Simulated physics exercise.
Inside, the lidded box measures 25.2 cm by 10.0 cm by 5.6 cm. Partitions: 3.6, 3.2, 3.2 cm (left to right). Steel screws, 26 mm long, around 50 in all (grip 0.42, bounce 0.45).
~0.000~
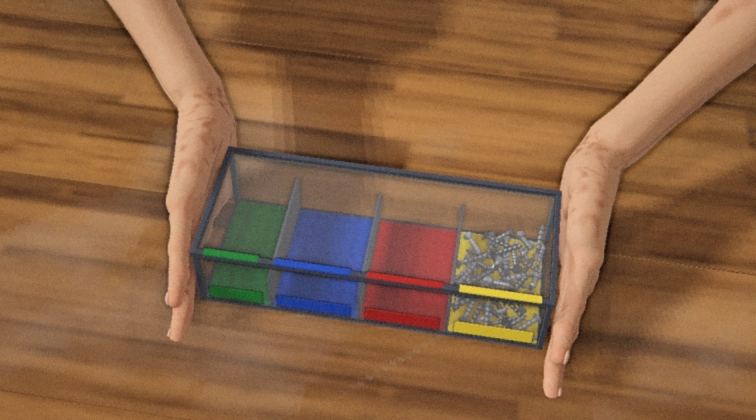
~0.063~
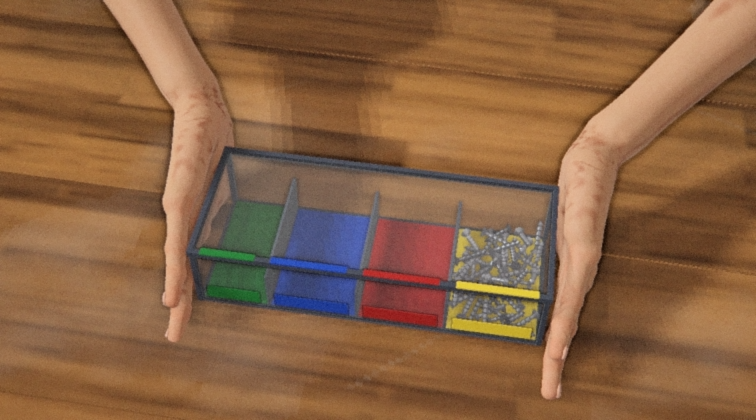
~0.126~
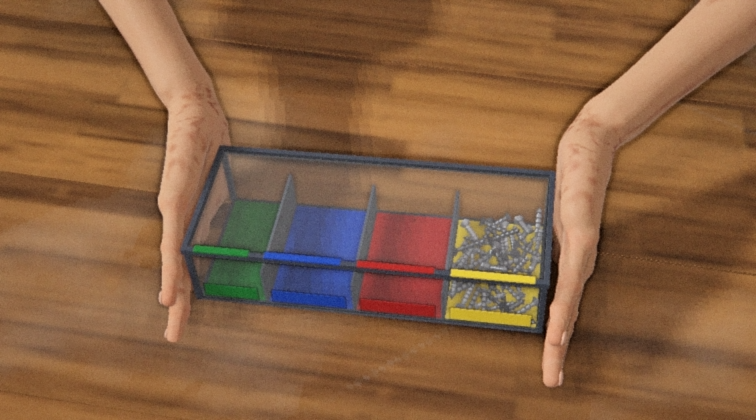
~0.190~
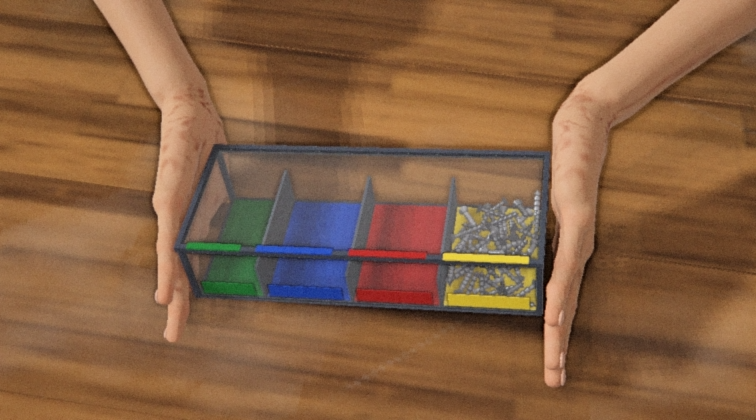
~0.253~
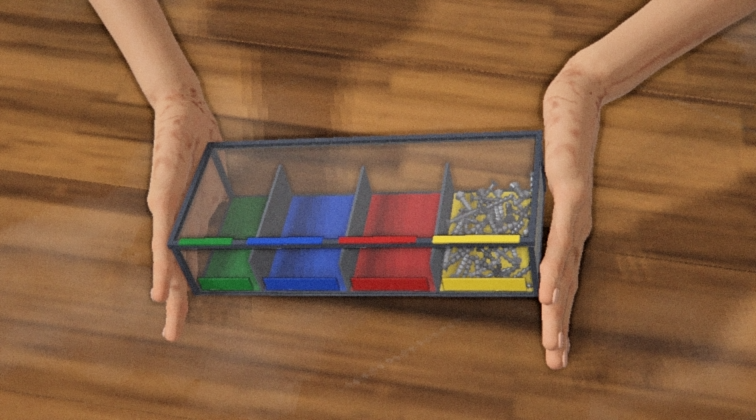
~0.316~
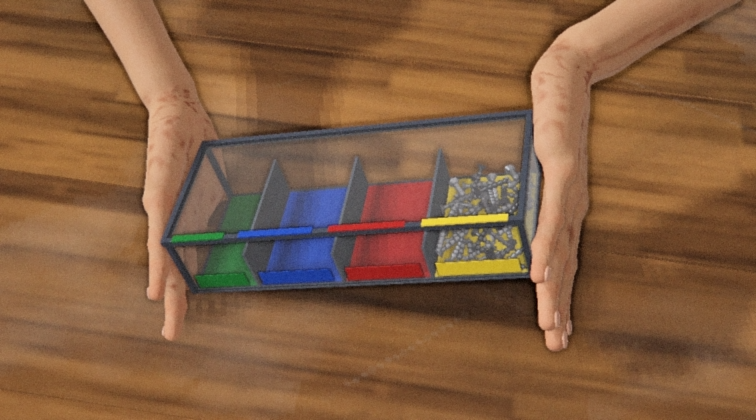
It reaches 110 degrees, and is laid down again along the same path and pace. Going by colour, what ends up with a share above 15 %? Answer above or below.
Red below, blue below, green above, yellow below.
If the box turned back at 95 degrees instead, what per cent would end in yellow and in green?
In that case yellow 45, green 30.
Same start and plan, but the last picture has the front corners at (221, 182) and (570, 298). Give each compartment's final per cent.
Red 0; blue 0; green 0; yellow 100.
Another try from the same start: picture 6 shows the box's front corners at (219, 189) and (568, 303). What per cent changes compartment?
In that case some 0 per cent.
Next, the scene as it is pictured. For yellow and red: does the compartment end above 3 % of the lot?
Yellow no; red no.
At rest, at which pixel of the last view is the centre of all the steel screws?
At about (241, 220).
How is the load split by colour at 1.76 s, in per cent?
Red 5, blue 0, green 20, yellow 75.
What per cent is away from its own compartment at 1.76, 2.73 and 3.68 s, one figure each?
In turn: 25, 100, 100.
Then, at 1.76 s, tilt 110 degrees; red 5 %, green 20 %, yellow 75 %.
After 2.73 s, tilt 50 degrees; blue 10 %, green 90 %.
After 3.68 s, tilt 0 degrees; blue 10 %, green 90 %.
In the end, at 4.1 s, red 0 %, blue 10 %, green 90 %, yellow 0 %.
